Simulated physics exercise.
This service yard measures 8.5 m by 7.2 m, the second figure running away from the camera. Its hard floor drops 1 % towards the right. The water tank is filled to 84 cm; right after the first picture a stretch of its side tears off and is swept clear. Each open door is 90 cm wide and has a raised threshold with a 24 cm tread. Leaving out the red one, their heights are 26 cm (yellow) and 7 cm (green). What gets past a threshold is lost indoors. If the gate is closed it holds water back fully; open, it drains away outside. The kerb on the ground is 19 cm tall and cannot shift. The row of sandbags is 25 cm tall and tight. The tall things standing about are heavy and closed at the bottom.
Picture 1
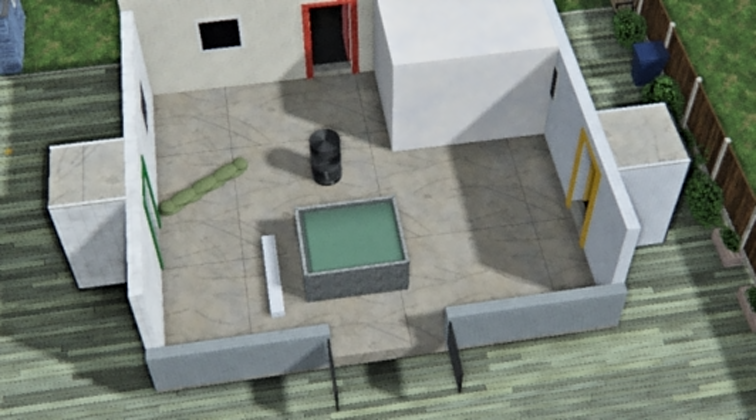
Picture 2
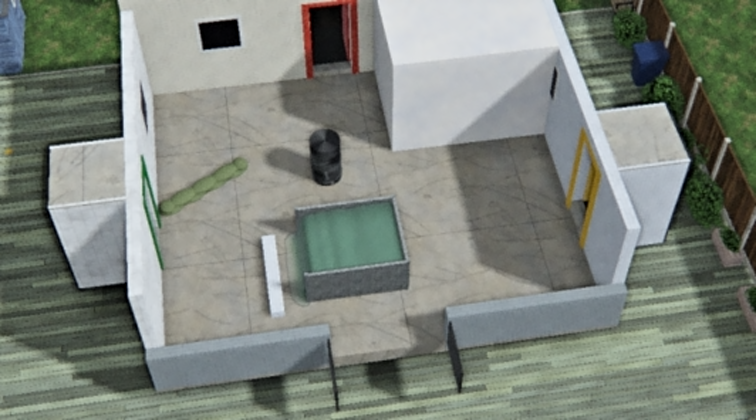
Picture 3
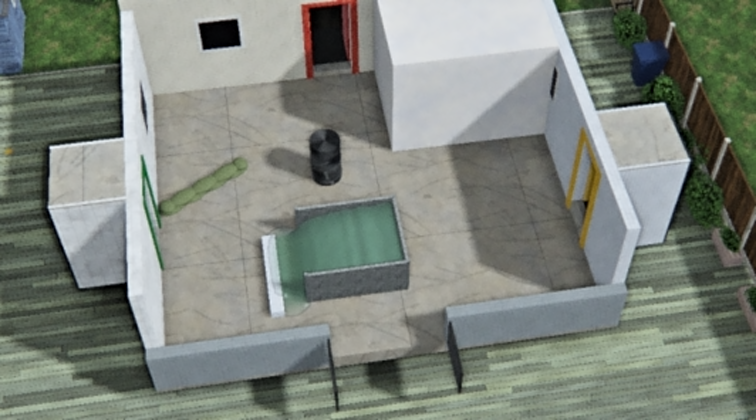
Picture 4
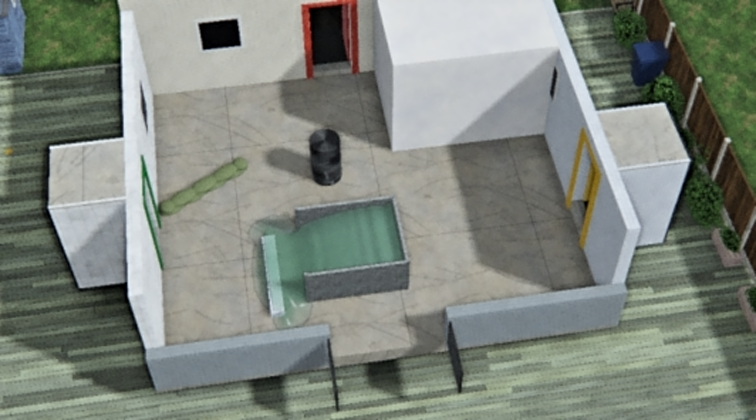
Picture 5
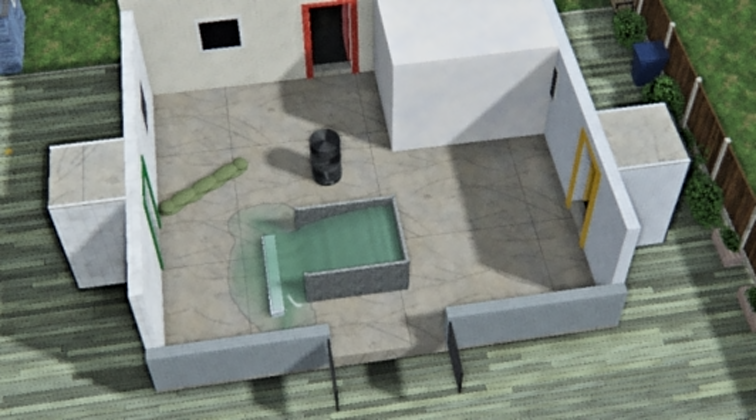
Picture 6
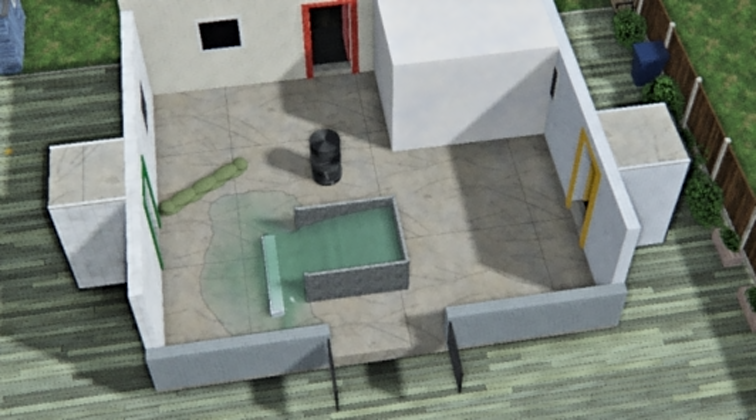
In this clip, the left side of a gray water tank in a walled yard opens up, and greenish water pours out, meets a low white barrier, flows around it, and spreads leftward across the floor in a widening sheet.
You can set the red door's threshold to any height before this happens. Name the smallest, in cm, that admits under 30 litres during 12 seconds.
At least 7 cm or so.
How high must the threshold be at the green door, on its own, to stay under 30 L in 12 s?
About 18 cm at green.
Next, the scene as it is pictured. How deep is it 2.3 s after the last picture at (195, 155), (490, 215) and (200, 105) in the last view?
About 0, 0 and 0 cm.
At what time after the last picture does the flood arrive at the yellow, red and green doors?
Yellow 6.0 s, red 2.6 s, green 0.4 s.
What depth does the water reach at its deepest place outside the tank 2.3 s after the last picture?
Roughly 22 cm.
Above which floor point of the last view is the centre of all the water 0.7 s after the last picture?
Near (293, 269).
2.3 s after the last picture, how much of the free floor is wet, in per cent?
Near 45 per cent is wet.
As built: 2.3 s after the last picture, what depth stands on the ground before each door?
In cm: Yellow 0, red 0, green 17.
Then, 0.7 s after the last picture water covers 25 % of the floor, deepest (50 cm) near (281, 274); it has not reached the red door.
Then, 2.3 s after the last picture water covers 45 % of the floor, deepest (22 cm) near (234, 359); it has not reached the red door.
Then, 11.3 s after the last picture water covers 90 % of the floor, deepest (8 cm) near (376, 87); 7 cm at the red door, 0 litres in over its 15 cm threshold.
At the red door as built, the water peaked near 13 cm, 5.9 s after the last picture.
With a threshold of 6 cm, 51 litres would have come in within the 12 s; with 8.5 cm, 16 litres. So under 30 litres takes about 7 cm.
